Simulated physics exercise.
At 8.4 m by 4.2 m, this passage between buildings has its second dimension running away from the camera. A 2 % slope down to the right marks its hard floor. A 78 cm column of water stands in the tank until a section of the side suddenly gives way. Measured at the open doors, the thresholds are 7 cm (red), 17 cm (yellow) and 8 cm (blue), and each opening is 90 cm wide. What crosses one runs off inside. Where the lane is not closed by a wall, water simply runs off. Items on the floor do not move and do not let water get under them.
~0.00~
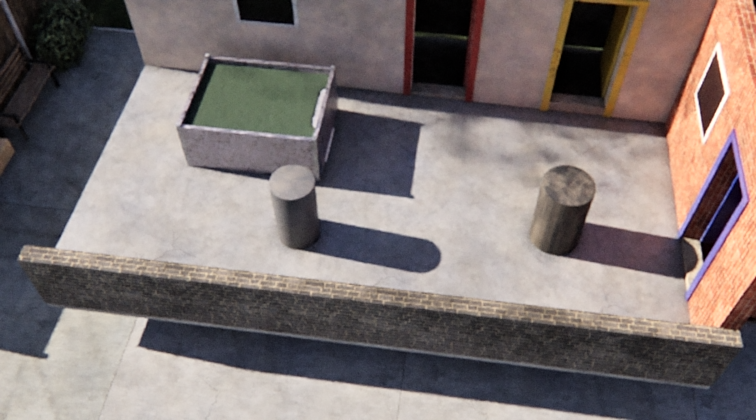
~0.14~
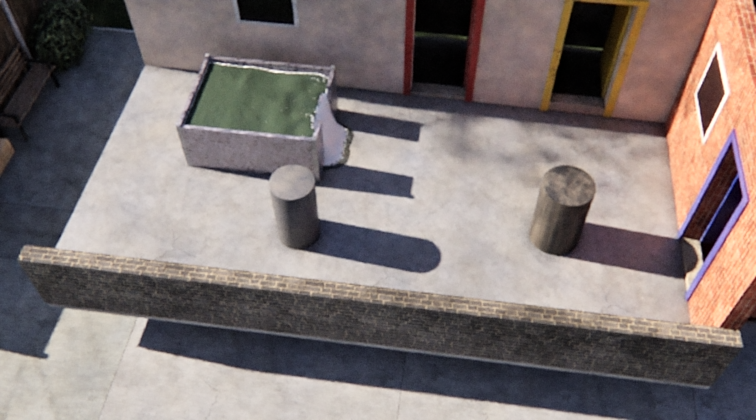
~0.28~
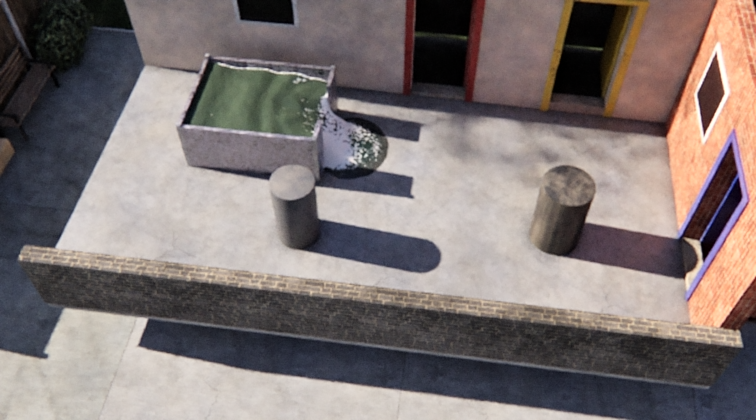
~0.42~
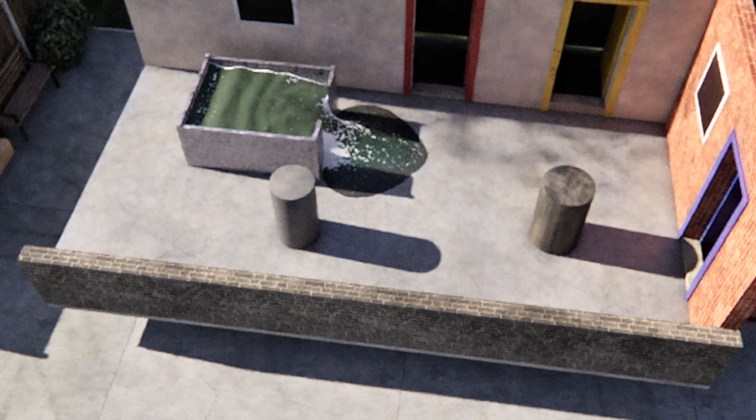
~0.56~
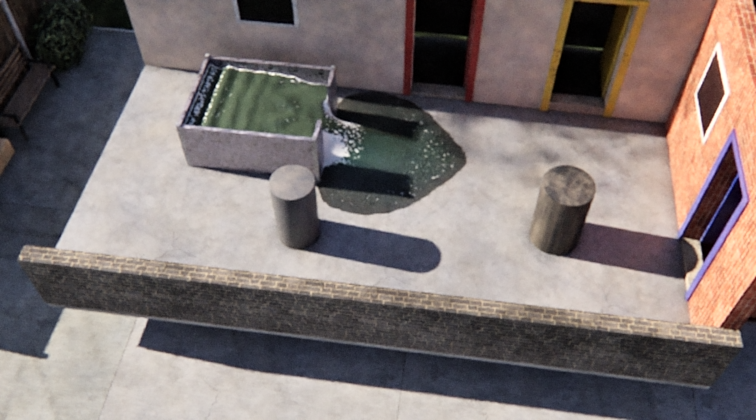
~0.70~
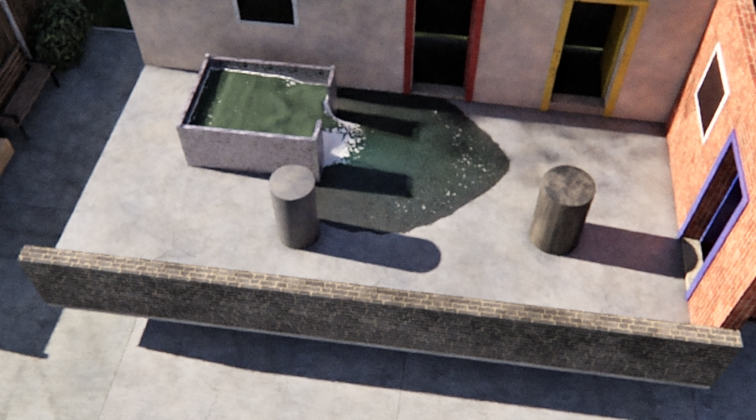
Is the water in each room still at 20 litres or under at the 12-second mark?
Red door: No, over; yellow door: Yes, still at or under; blue door: No, over.
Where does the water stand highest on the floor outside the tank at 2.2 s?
Close to (657, 134).
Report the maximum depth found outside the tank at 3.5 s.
It gets to some 26 cm.
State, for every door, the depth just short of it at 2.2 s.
Red 13 cm, yellow 10 cm, blue 7 cm.
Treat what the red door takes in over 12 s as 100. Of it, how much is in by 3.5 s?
That works out near 90%.
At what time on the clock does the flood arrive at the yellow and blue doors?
Lab note - yellow 1.3 s / blue 2.0 s.
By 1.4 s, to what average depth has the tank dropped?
It averages close to 51 centimetres.
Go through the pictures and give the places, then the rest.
The tank at (259, 100) is whole and still, 78 cm deep, in the first frame.
The front is at (334, 165), 0.5 m from the gap at (324, 131); 0.2 m2 of floor is under water; 78 cm left at the back of the tank, in the second frame.
The front is at (378, 161), 0.9 m from the gap at (324, 131); 0.8 m2 of floor is under water; 78 cm left at the back of the tank, in the third frame.
The front is at (422, 157), 1.5 m from the gap at (324, 131); 1.9 m2 of floor is under water; 73 cm left at the back of the tank, in the fourth frame.
The front is at (458, 153), 2.1 m from the gap at (324, 131); 3.5 m2 of floor is under water; 66 cm left at the back of the tank, in the fifth frame.
The front is at (501, 158), 2.7 m from the gap at (324, 130); 5.7 m2 of floor is under water; 67 cm left at the back of the tank, in the sixth frame.
After 1.4 s water covers 40 % of the floor and is deepest (40 cm) near (334, 147); red door 16 cm at the sill, 8 L in, yellow door 8 cm at the sill, 0 L in, blue door not reached.
After 2.2 s water covers 50 % of the floor and is deepest (36 cm) near (657, 134); red door 13 cm at the sill, 35 L in, yellow door 10 cm at the sill, 0 L in, blue door 7 cm at the sill, 0 L in.
After 3.5 s water covers 55 % of the floor and is deepest (26 cm) near (657, 134); red door 10 cm at the sill, 50 L in, yellow door 6 cm at the sill, 0 L in, blue door 14 cm at the sill, 3 L in.
After 7.0 s water covers 65 % of the floor and is deepest (18 cm) near (684, 357); red door 5 cm at the sill, 56 L in, yellow door 11 cm at the sill, 1 L in, blue door 16 cm at the sill, 111 L in.
After 12.0 s water covers 85 % of the floor and is deepest (14 cm) near (684, 357); red door 8 cm at the sill, 56 L in, yellow door 10 cm at the sill, 1 L in, blue door 12 cm at the sill, 158 L in.
